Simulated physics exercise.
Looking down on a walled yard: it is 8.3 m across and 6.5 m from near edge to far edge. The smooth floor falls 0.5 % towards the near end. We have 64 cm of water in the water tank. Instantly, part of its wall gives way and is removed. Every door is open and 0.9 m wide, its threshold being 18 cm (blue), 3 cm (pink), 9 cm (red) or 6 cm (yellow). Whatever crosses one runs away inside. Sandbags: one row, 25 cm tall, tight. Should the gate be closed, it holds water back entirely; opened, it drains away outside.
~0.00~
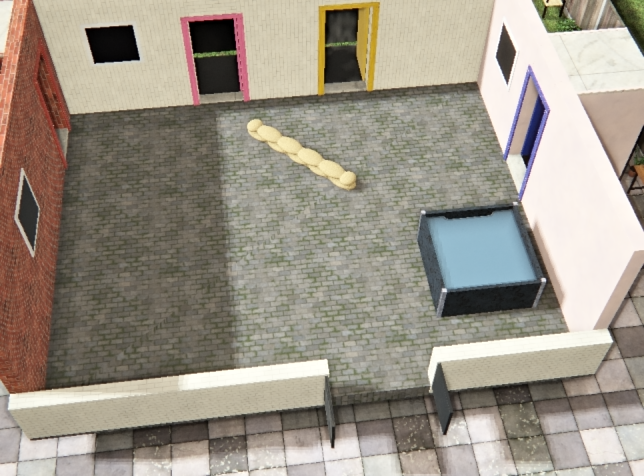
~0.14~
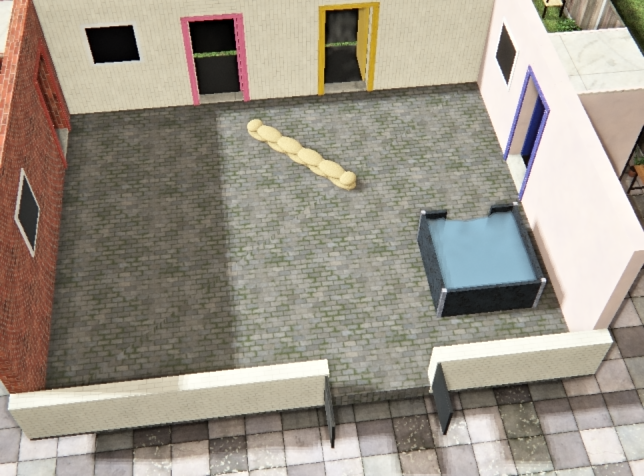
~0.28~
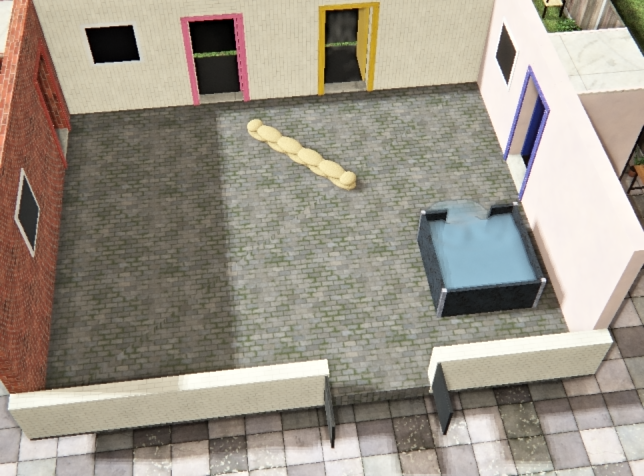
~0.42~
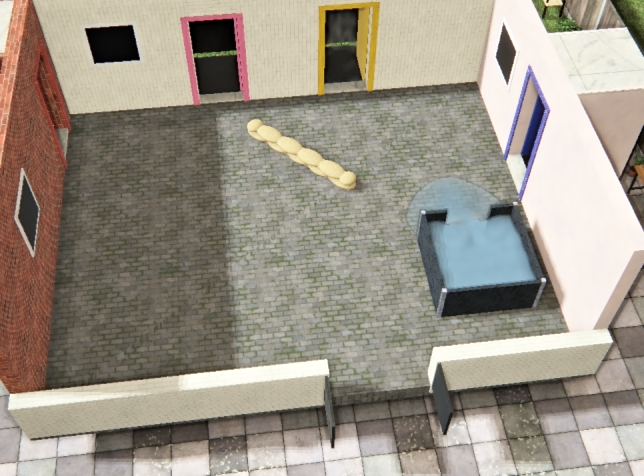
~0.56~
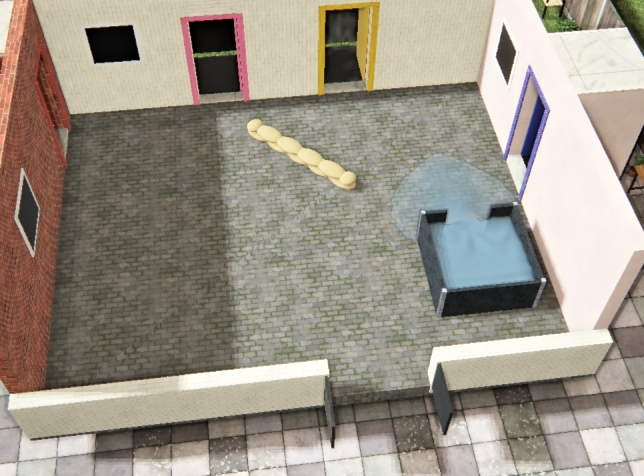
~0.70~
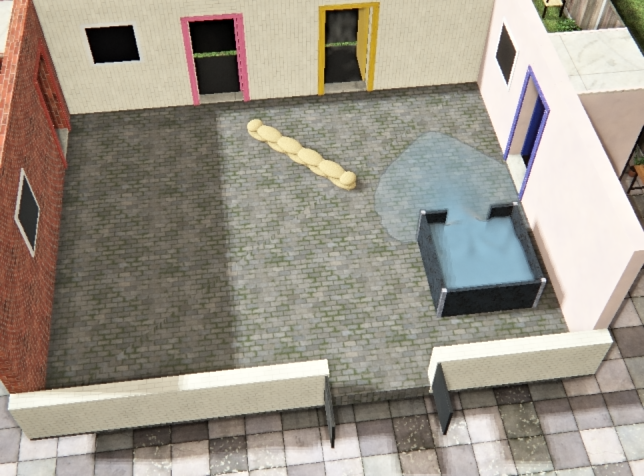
In a walled yard, water pours from the tank's broken far side and spreads across the floor.
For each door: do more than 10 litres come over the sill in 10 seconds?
At the blue door the inflow will be within bounds. At the pink door the inflow will be out of bounds. At the red door the inflow will be within bounds. At the yellow door the inflow will be out of bounds.
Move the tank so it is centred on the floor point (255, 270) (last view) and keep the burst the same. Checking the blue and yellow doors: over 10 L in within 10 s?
Blue: Within limit; yellow: Within limit.
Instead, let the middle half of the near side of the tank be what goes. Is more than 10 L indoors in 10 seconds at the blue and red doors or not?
Door blue stays within, door red stays within.
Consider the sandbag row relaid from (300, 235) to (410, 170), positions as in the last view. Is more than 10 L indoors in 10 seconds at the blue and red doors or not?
Well, the blue one ends up within bounds and the red one ends up within bounds.
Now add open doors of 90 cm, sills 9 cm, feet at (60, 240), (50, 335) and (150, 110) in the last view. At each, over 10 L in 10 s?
Less, less, less.
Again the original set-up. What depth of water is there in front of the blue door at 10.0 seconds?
It's some 6.0 centimetres deep.
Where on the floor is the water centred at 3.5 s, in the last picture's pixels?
(425, 175).
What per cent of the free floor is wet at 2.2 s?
Roughly 25 percent.
After 1.4 s water covers 20 % of the floor and is deepest (30 cm) near (458, 230); blue door 16 cm at the sill, 0 L in, pink door not reached, red door not reached, yellow door not reached.
After 2.2 s water covers 25 % of the floor and is deepest (30 cm) near (460, 90); blue door 11 cm at the sill, 0 L in, pink door not reached, red door not reached, yellow door 13 cm at the sill, 8 L in.
After 3.5 s water covers 30 % of the floor and is deepest (18 cm) near (469, 115); blue door 8 cm at the sill, 0 L in, pink door 5 cm at the sill, 0 L in, red door not reached, yellow door 11 cm at the sill, 36 L in.
After 6.0 s water covers 35 % of the floor and is deepest (15 cm) near (295, 98); blue door 6 cm at the sill, 0 L in, pink door 7 cm at the sill, 13 L in, red door 4 cm at the sill, 0 L in, yellow door 6 cm at the sill, 44 L in.
After 10.0 s water covers 55 % of the floor and is deepest (8 cm) near (405, 146); blue door 6 cm at the sill, 0 L in, pink door 4 cm at the sill, 28 L in, red door 5 cm at the sill, 0 L in, yellow door 6 cm at the sill, 54 L in.
